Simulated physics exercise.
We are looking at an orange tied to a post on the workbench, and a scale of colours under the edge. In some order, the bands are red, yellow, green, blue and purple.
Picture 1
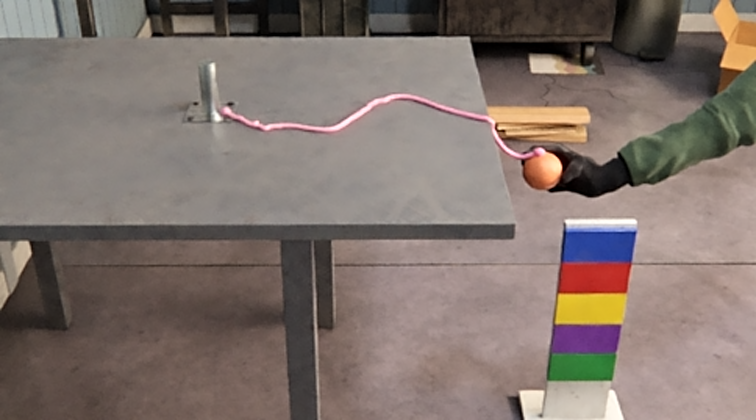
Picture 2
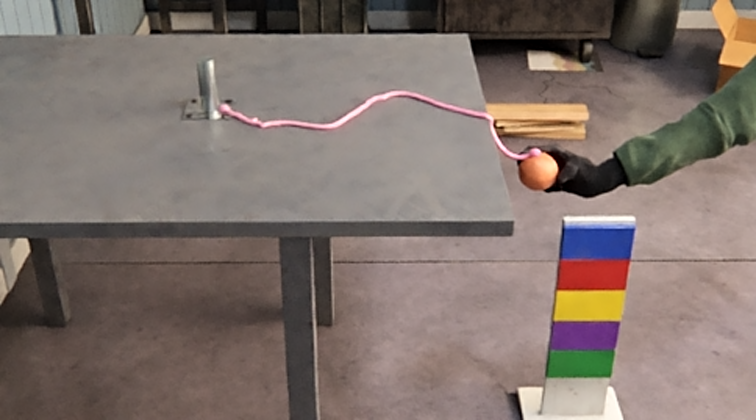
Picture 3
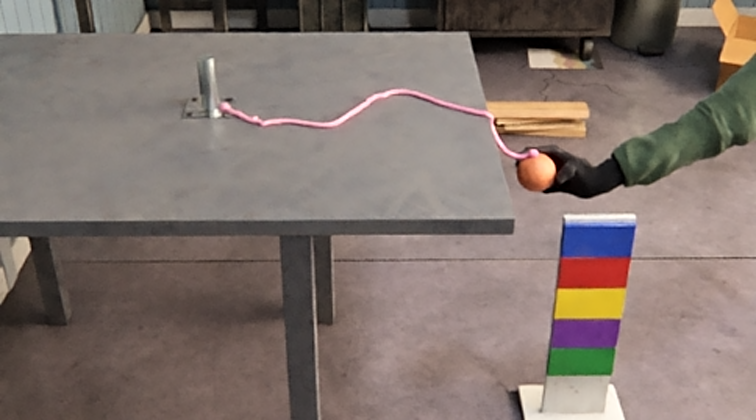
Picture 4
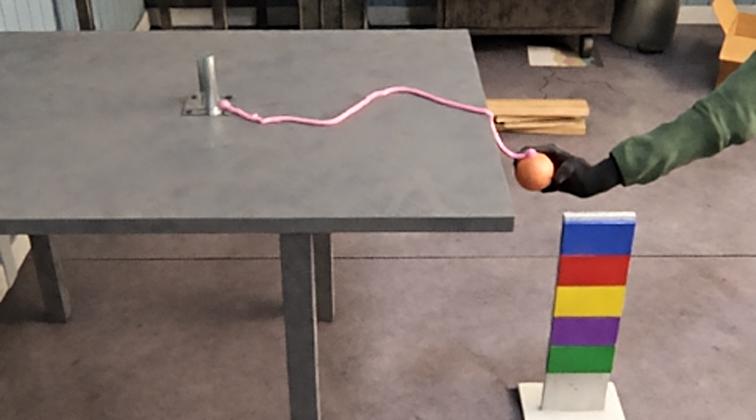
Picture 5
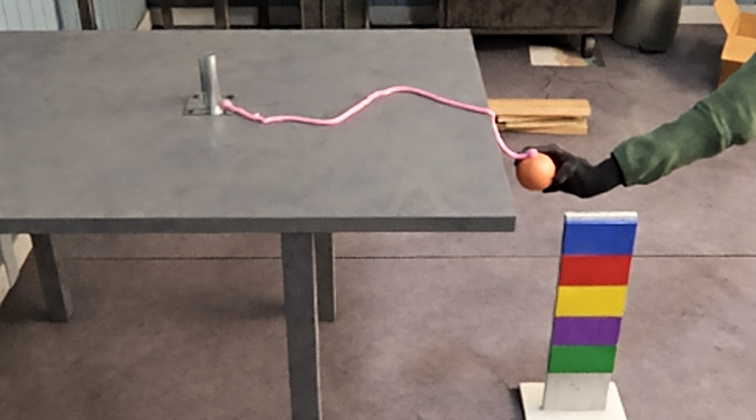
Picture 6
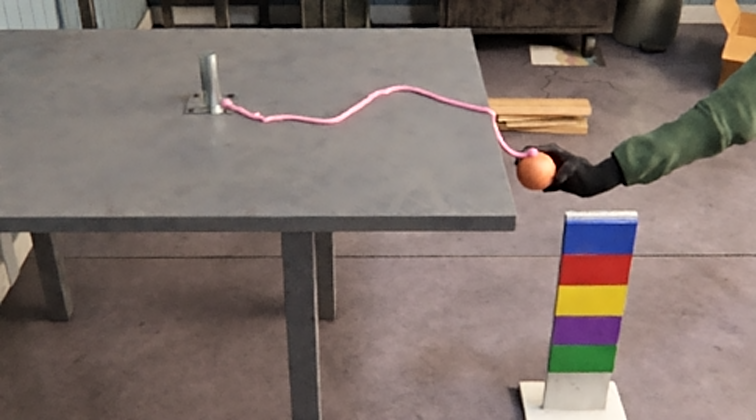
At a grey workbench, a gloved hand held an orange just past the right edge, tied by a slack pink cord to a metal post, beside a striped colour scale, and almost nothing moved.
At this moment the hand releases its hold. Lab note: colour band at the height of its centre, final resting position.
Centre at rest: Red band.
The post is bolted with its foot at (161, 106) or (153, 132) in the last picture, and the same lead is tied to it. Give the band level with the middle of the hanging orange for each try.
Taking them in turn: Blue; blue.
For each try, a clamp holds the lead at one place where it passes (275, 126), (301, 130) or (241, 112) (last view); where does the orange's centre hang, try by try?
Near (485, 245), then (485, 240), then (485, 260).
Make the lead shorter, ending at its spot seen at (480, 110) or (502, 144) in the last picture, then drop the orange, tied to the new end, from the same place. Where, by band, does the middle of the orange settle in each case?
In order, the results are above them all and blue.
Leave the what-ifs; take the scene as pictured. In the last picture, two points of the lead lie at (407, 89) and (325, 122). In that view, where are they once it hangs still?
First one: (479, 110); second one: (357, 107).
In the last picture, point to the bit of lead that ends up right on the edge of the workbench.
Location: About (419, 91).
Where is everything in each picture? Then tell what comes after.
In the first frame, orange (542, 171); blue (600, 247); red (595, 279); yellow (591, 310); purple (586, 340); green (582, 368).
In the second frame, orange (538, 172); lead through (246, 120) (302, 125) (362, 108) (416, 97) (484, 117).
In the third frame, orange (536, 173).
In the fourth frame, orange (534, 172); lead through (246, 116) (303, 121) (362, 104) (417, 92) (484, 113).
In the fifth frame, orange (535, 172).
In the sixth frame, orange (535, 172); lead through (248, 115) (305, 120) (364, 103) (419, 91) (486, 112).
Soon after, orange near (519, 264); level with red.
After that, orange near (448, 260); level with red.
And then, orange near (489, 269); level with red.
In the end, orange near (487, 269); level with red. The red one.
